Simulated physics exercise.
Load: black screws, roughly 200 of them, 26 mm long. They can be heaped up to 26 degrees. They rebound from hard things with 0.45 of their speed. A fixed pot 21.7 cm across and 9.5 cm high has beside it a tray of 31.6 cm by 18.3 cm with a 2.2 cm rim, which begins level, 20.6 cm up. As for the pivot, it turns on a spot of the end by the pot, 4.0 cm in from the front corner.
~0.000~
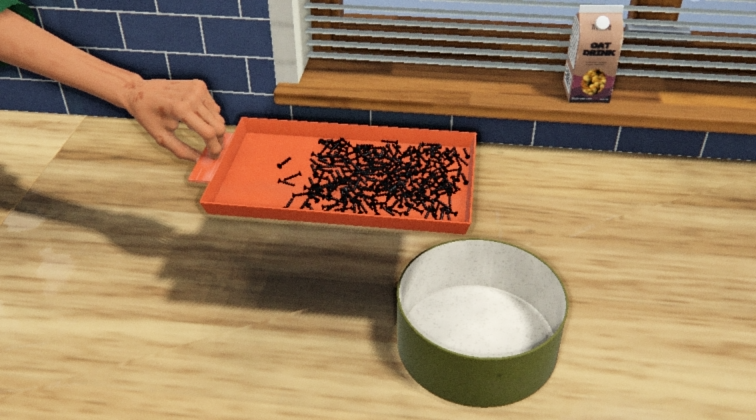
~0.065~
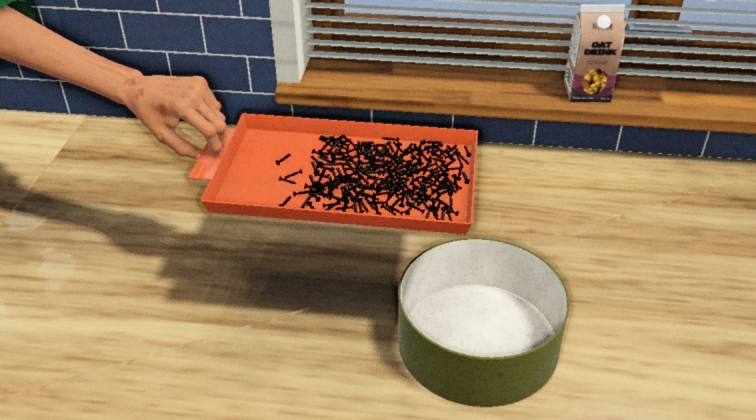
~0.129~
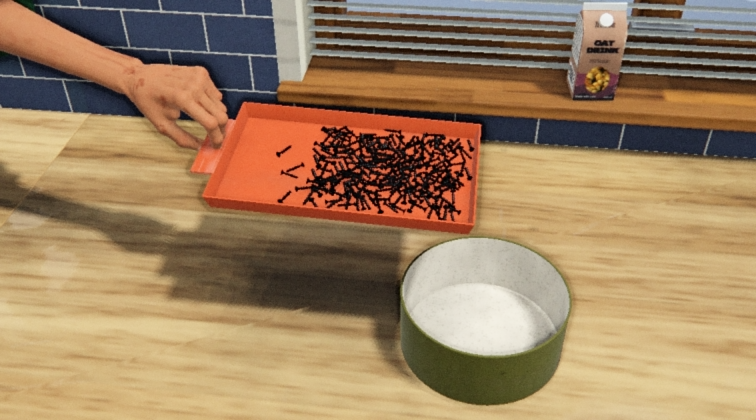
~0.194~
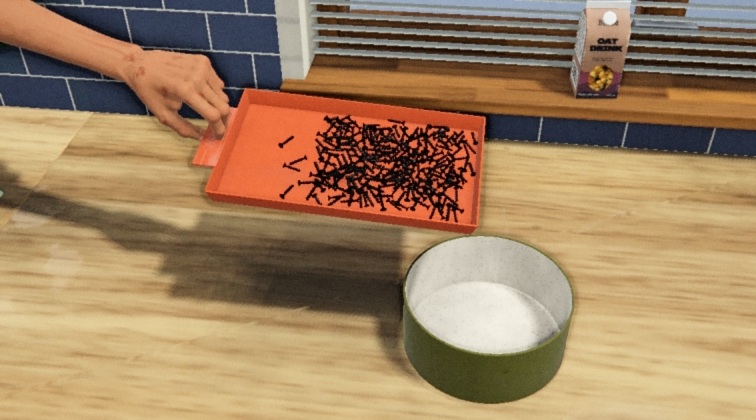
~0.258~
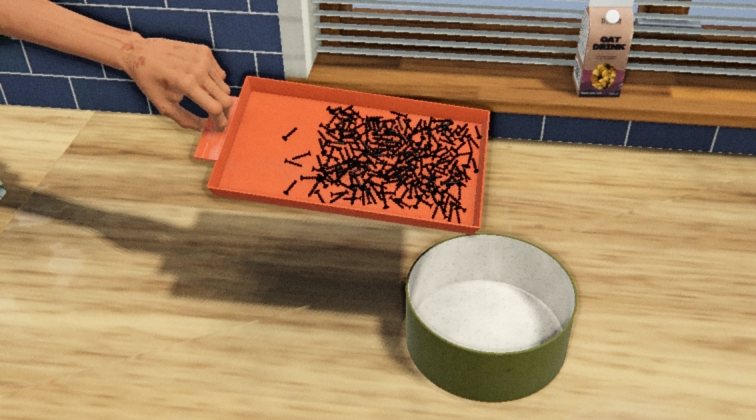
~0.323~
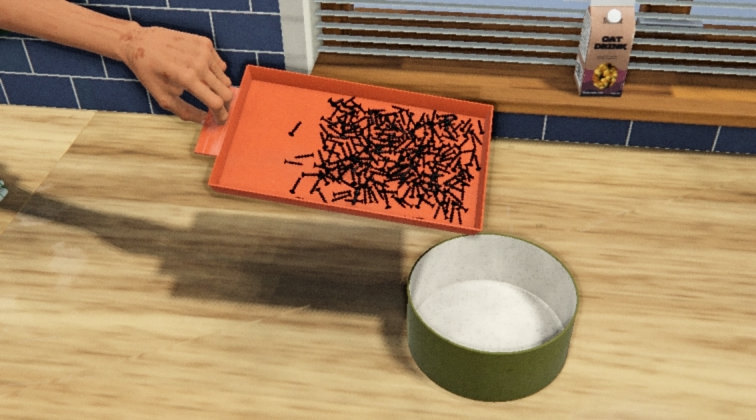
Orange tray of small black screws tilting gradually toward its right end, held by a hand at left beside a green pot.
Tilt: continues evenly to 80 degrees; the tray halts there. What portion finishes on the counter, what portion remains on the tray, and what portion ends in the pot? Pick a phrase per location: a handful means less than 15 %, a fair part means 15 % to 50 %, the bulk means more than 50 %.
Counter: A fair part, tray: A handful, pot: The bulk.
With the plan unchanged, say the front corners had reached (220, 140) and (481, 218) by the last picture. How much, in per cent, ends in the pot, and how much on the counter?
Pot: 90, counter: 5.
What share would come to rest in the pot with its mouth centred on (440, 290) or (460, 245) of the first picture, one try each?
I'd say close to 90 percent for the first spot and 5 percent for the second.
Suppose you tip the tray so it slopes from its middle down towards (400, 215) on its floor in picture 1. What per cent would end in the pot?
Estimate: Some 100 per cent.
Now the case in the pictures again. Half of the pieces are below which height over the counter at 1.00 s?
Median height: Approx. 22 cm.
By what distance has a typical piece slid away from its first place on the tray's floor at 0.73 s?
By then it sits near 5 cm from where it began.
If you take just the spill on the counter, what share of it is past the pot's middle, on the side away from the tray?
Some 10 per cent of the spill lies beyond the centre.
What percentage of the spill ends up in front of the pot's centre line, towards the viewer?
Share: Some 100 %.
Then, at 0.73 s, tilt 48 degrees; the tray holds 100 %, the pot 0 %.
Then, at 1.00 s, tilt 68 degrees; the tray holds 90 %, the pot 0 %.
After 1.38 s, tilt 80 degrees; the tray holds 25 %, the pot 45 %.
In the end, at 2.5 s, counter 20 %, tray 5 %, pot 75 %.
